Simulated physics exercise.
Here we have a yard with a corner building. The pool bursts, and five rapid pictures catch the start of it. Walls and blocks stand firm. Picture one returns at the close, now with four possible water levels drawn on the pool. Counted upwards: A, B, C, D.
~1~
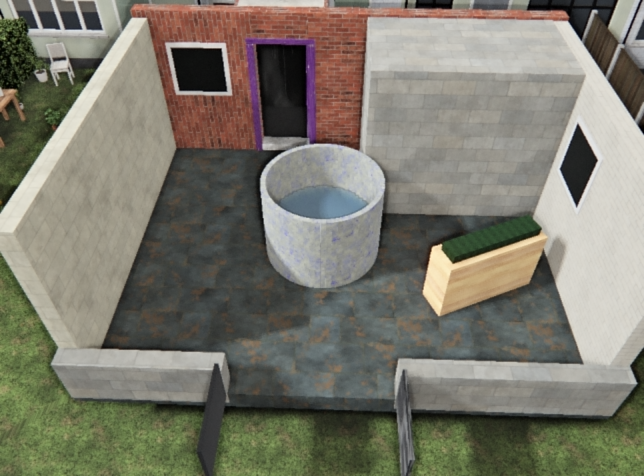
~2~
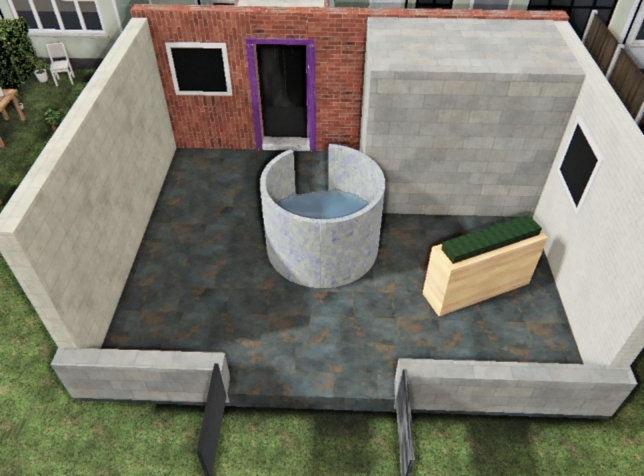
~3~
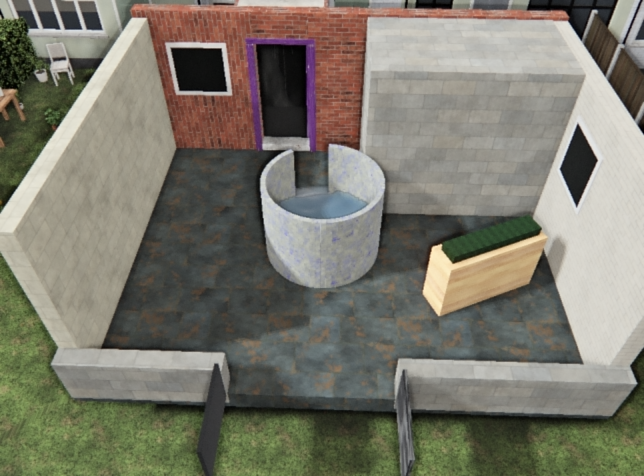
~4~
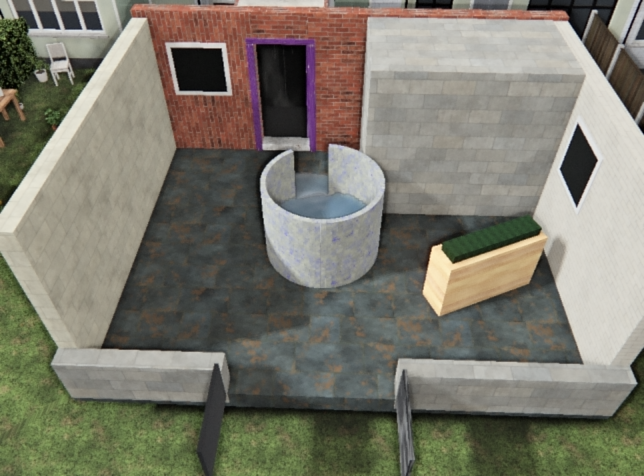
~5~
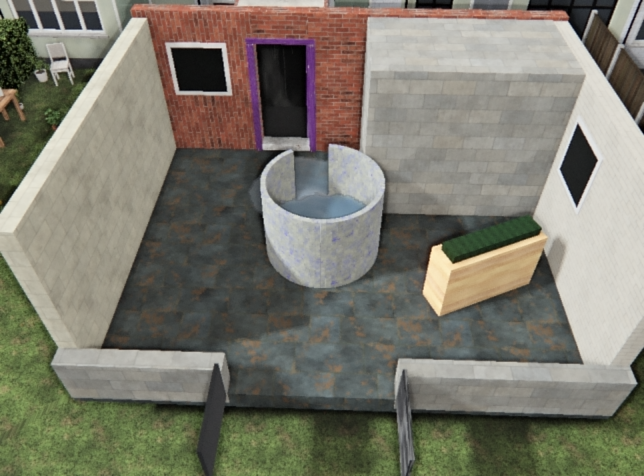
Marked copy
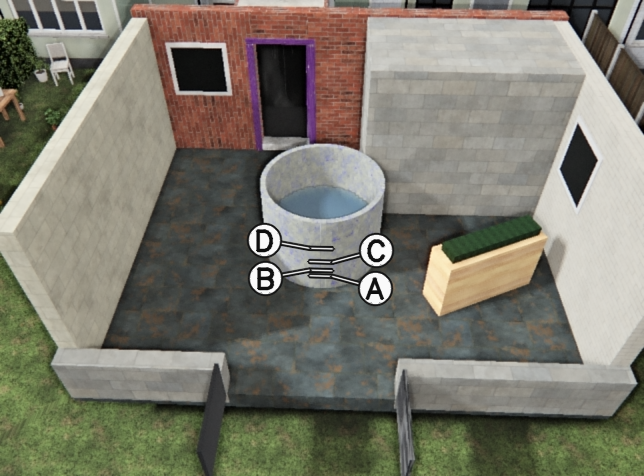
Water slips out through a gap that opens in the round stone pool's back wall.
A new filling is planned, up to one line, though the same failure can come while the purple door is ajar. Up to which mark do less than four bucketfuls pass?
Take B.
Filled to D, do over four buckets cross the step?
Yes.
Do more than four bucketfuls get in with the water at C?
Yes.
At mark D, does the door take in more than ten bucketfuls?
Yes.
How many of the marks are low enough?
Two of the four.
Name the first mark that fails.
C it is.
In white, A at (320, 275); B at (320, 270); C at (320, 261); D at (320, 248); from the bottom up A, B, C, D.
If A is chosen, nothing gets over.
If B is chosen, a bucket or two gets in.
If C is chosen, about 9 bucketfuls get in.
If D is chosen, dozens of bucketfuls pour in.
